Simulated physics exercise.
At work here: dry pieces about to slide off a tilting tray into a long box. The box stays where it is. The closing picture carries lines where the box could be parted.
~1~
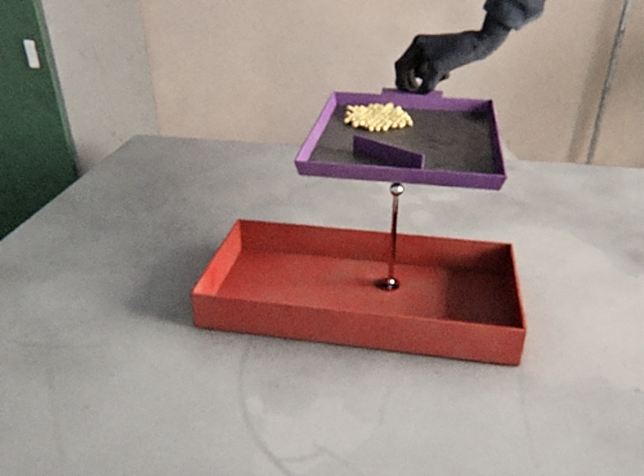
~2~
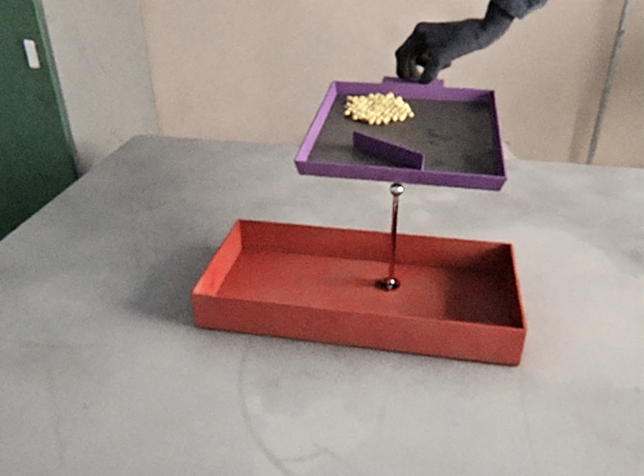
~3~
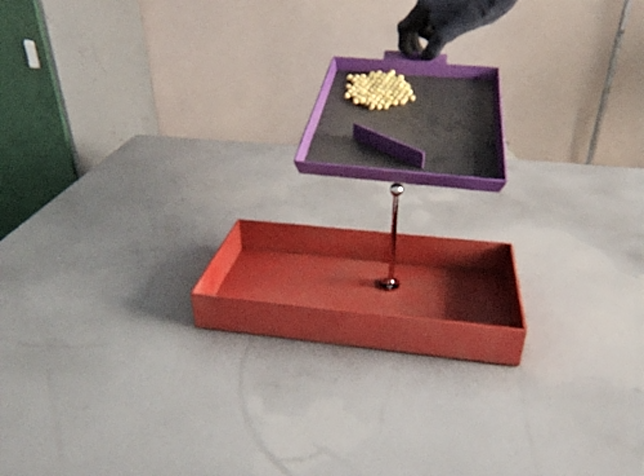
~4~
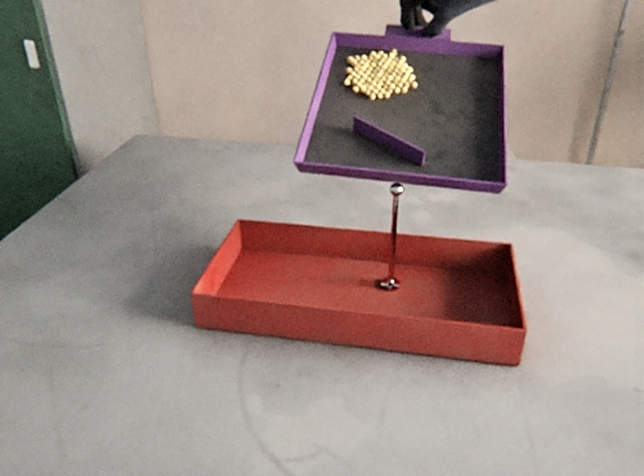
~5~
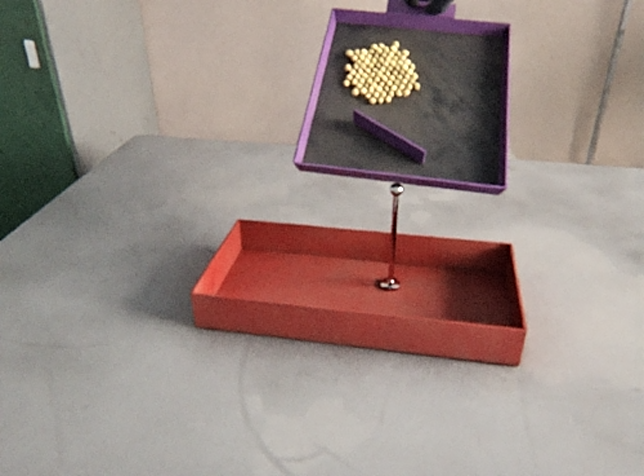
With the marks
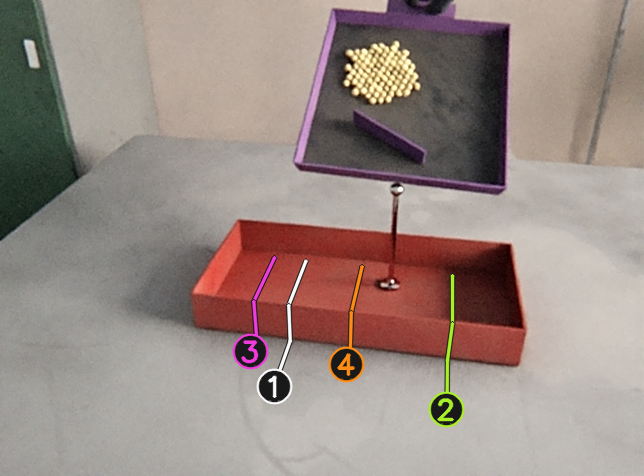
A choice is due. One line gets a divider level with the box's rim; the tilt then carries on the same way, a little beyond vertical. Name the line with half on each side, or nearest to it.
Choose 2.
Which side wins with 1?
More lands on the right.
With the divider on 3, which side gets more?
The right side.
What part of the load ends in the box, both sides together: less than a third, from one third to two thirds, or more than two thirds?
About that: More than two thirds.
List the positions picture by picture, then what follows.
In the first picture, corners of the pouring end at (299, 160) and (502, 174), level; middle of the load at (376, 118), soya beans.
In the second picture, corners of the pouring end at (299, 159) and (502, 175), barely tipped; fin from (354, 130) to (424, 154).
In the third picture, corners of the pouring end at (299, 159) and (503, 178), a little tipped; front corners of the box at (192, 293) and (526, 330).
In the fourth picture, corners of the pouring end at (298, 159) and (503, 181), clearly tipped; far corners at (336, 34) and (501, 47).
In the fifth picture, corners of the pouring end at (298, 160) and (502, 184), clearly tipped; the right corner sinks a little lower.
On the marked copy, line 1 crosses the front rim at (289, 304); line 2 crosses the front rim at (452, 322); line 3 crosses the front rim at (254, 300); line 4 crosses the front rim at (351, 311).
With 1, of what is caught, a stray few on the left of the divider, nearly all on the right.
With 2, of what is caught, about half on the left of the divider, about half on the right.
With 3, of what is caught, none on the left of the divider, all on the right.
With 4, of what is caught, a small part on the left of the divider, nearly all on the right.
